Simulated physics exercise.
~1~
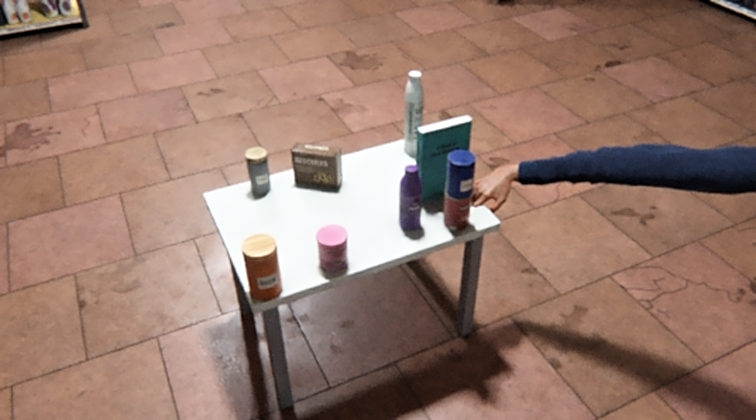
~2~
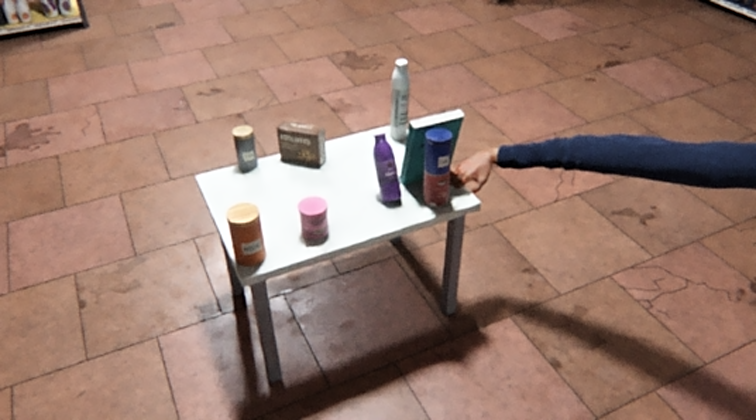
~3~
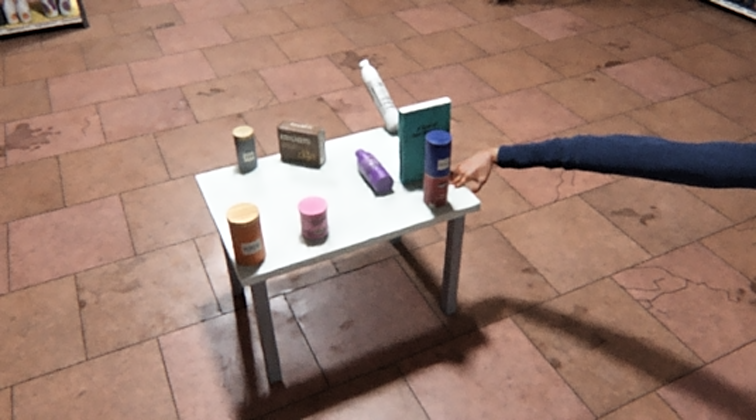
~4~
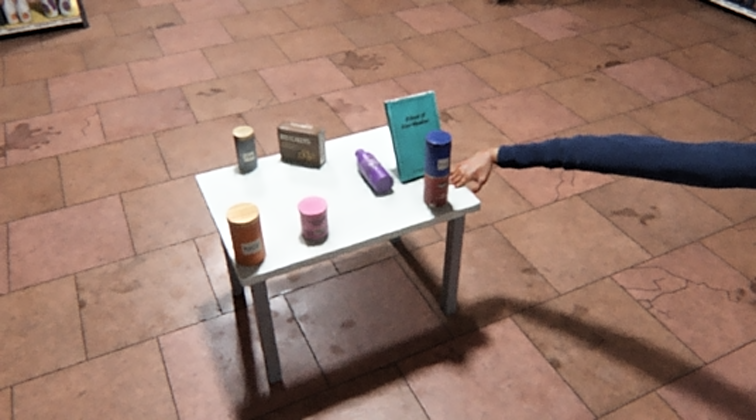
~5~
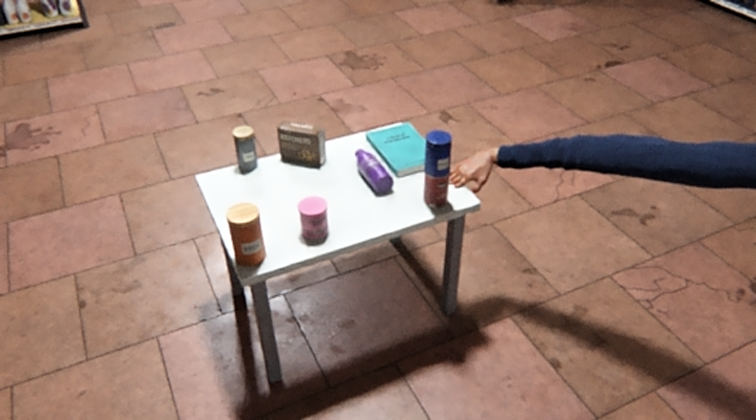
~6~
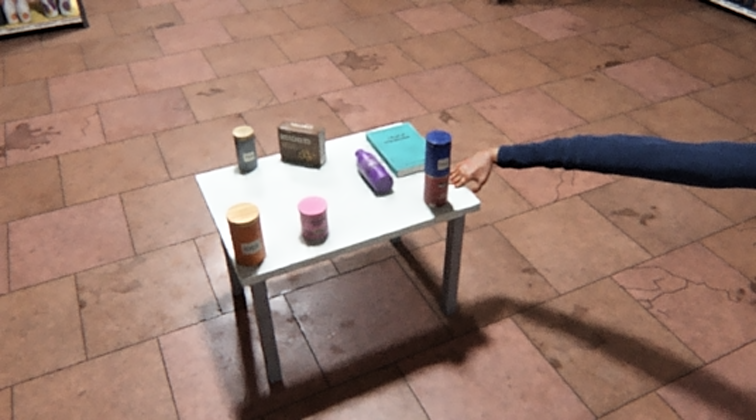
An arm shoves the table away, tipping the purple bottle and book as the white bottle falls off.
